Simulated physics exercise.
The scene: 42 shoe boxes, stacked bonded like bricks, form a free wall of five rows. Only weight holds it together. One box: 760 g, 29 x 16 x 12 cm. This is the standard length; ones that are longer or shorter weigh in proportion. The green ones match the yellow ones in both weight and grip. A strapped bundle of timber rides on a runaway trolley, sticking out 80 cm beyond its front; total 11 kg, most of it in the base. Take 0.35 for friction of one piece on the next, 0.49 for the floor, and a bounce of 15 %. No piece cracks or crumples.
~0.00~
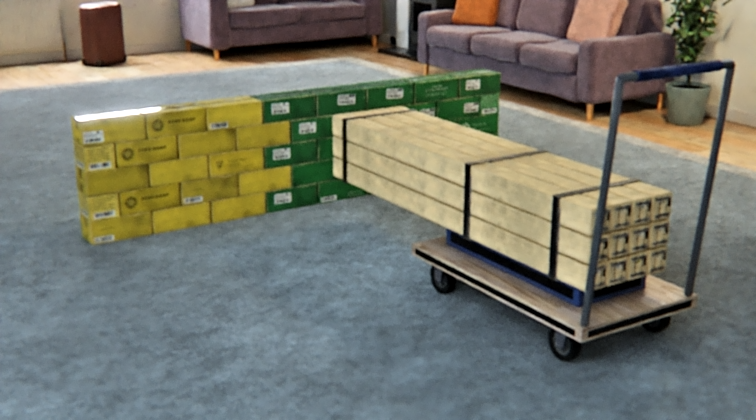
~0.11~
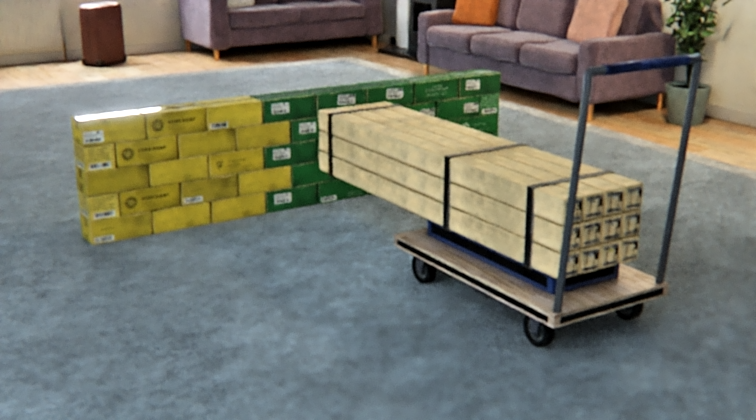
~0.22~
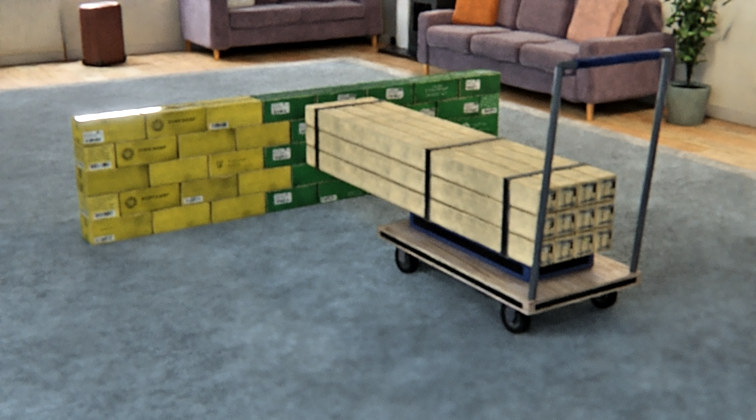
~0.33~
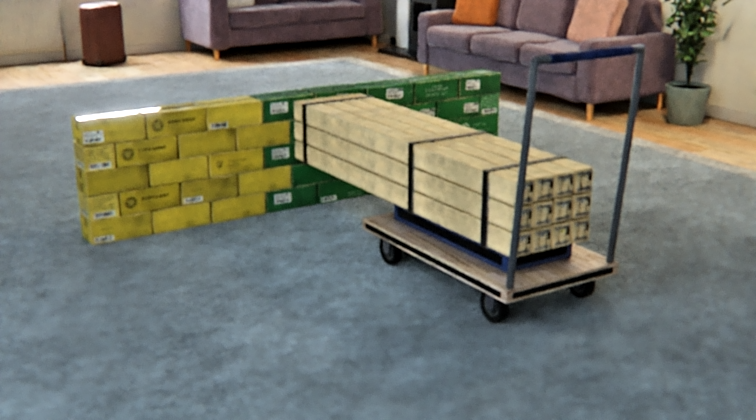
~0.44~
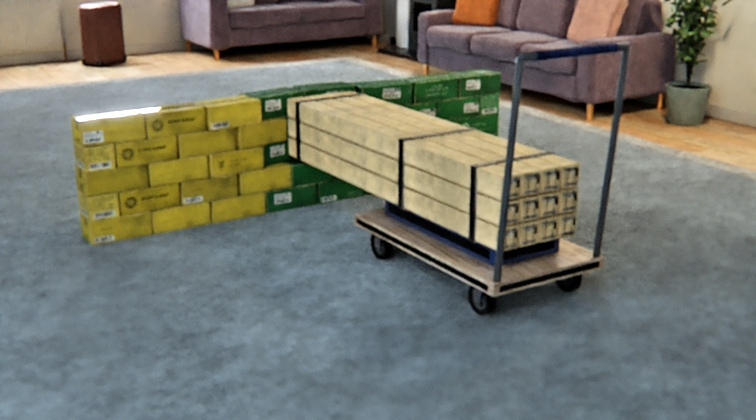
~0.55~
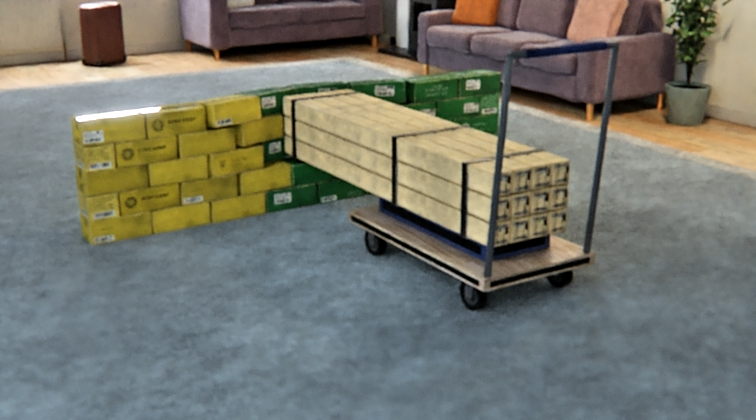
A flat trolley carrying a long strapped stack of pale beams rolled leftward and away across the grey carpet, and the beams' front end pushed into the green part of a yellow-and-green box wall, shifting several boxes.
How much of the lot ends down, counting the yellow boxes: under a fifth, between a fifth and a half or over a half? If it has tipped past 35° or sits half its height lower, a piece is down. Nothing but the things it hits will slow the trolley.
Of the lot, the part is below a fifth.
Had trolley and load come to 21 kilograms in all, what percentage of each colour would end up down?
Result: Green 30, yellow 10 %.
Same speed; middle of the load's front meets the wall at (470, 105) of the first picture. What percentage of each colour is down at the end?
Result - green: 30 %; yellow: 0 %.
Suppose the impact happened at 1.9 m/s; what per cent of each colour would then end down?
Share down, in per cent: Green 30, yellow 10.
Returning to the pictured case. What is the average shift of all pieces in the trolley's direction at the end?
Around 10 centimetres.
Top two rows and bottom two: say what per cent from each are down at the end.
From above it's 40%, from below it's 0%.
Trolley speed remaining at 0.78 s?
I'd put it at roughly 0.3 m/s.
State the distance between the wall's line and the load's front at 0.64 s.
Reading: Approx. 20 cm past the line.
By 0.64 s, load 18 cm past the wall's line, still rolling; none of the 17 yellow boxes down (0 of 42 in all colours); top yellow box unmoved; top green box tilted 13°, 35 mm lower.
By 0.78 s, load 22 cm past the wall's line, still rolling; 2 of the 17 yellow boxes down (9 of 42 in all colours); top yellow box unmoved; top green box tilted 38°, 19 cm lower.
By 0.94 s, load 26 cm past the wall's line, still rolling; 2 of the 17 yellow boxes down (9 of 42 in all colours); top yellow box unmoved; top green box on its side.
By 1.16 s, load 30 cm past the wall's line, still rolling; 2 of the 17 yellow boxes down (9 of 42 in all colours); top yellow box unmoved; top green box upside down.
When it is over (2.0 s), load 40 cm past the wall's line, stopped; 2 of the 17 yellow boxes down (9 of 42 in all colours); top yellow box unmoved; top green box upside down. That is 12 per cent. In pixels of the last frame, middles, top yellow box near (109, 128), top green box near (287, 151).
